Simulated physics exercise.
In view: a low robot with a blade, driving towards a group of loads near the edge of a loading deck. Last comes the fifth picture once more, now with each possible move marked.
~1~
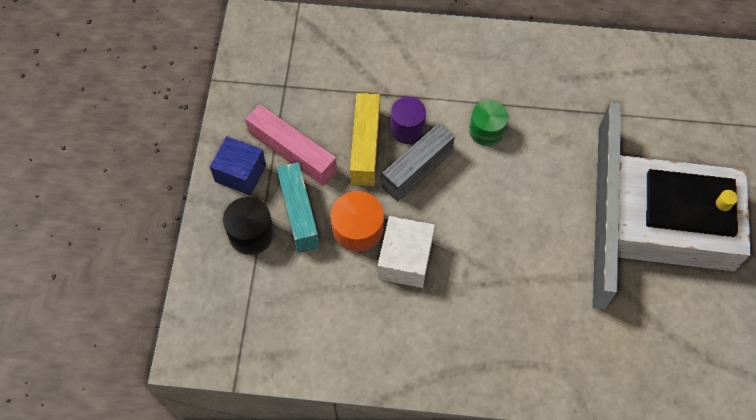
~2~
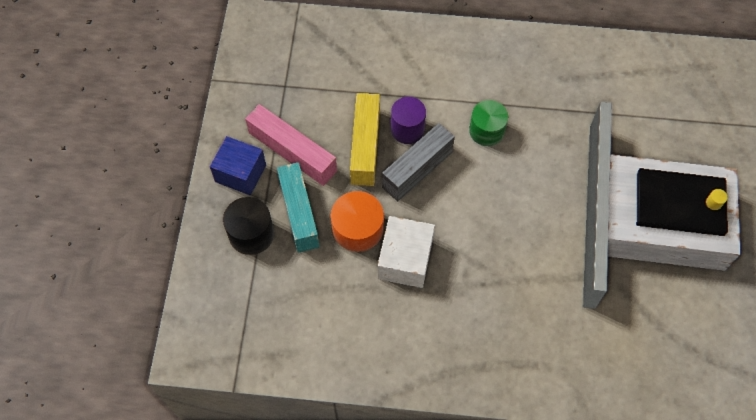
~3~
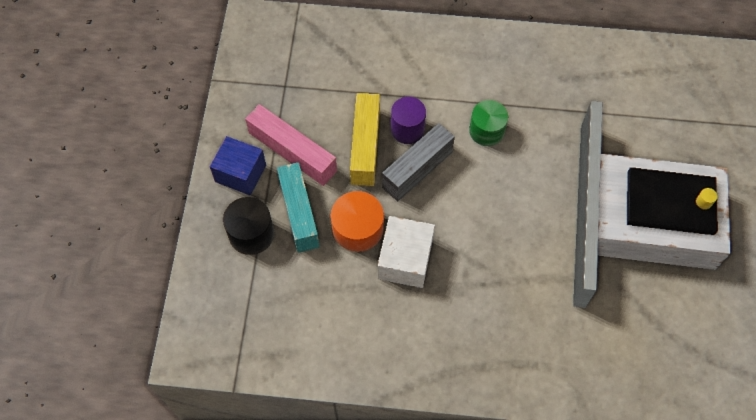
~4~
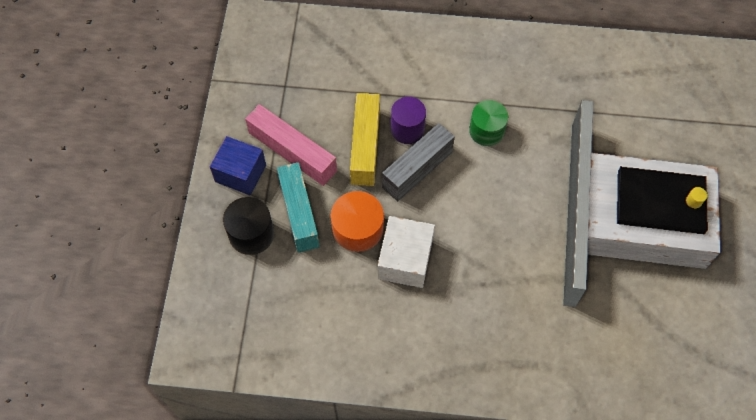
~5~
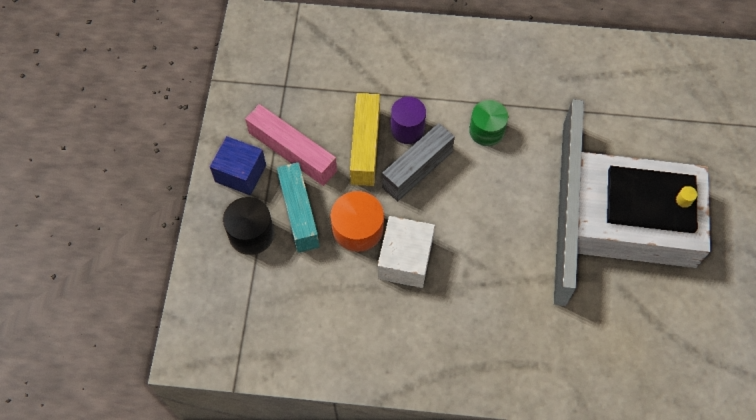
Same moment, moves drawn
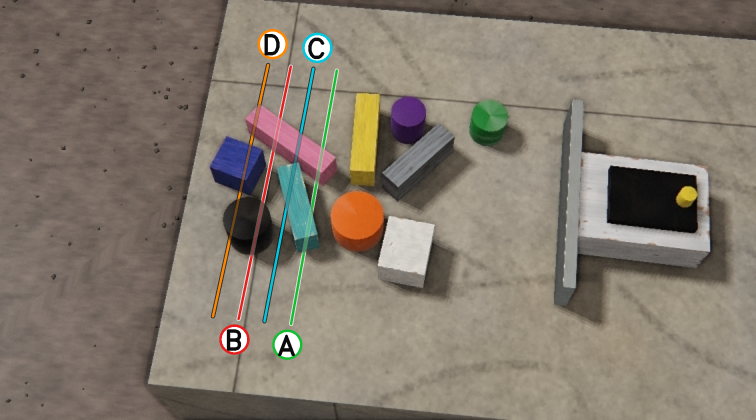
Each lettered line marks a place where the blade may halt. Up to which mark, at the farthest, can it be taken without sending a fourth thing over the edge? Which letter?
No farther than B.
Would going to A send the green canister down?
No.
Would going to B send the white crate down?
No.
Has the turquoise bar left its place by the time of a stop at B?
By then, yes.
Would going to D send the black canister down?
Yes.
On the copy, A at (315, 189); B at (266, 185); C at (290, 187); D at (242, 183).
On B. First, robot (533, 188); green canister (444, 117); blue crate (239, 166).
Then, robot (422, 178); blue crate (232, 164); black canister (233, 229).
Finally, robot (336, 170); black canister over the edge; blue crate over the edge; two fallen.
By contrast, A is within the limit but short; C is within the limit but short; D drops four.
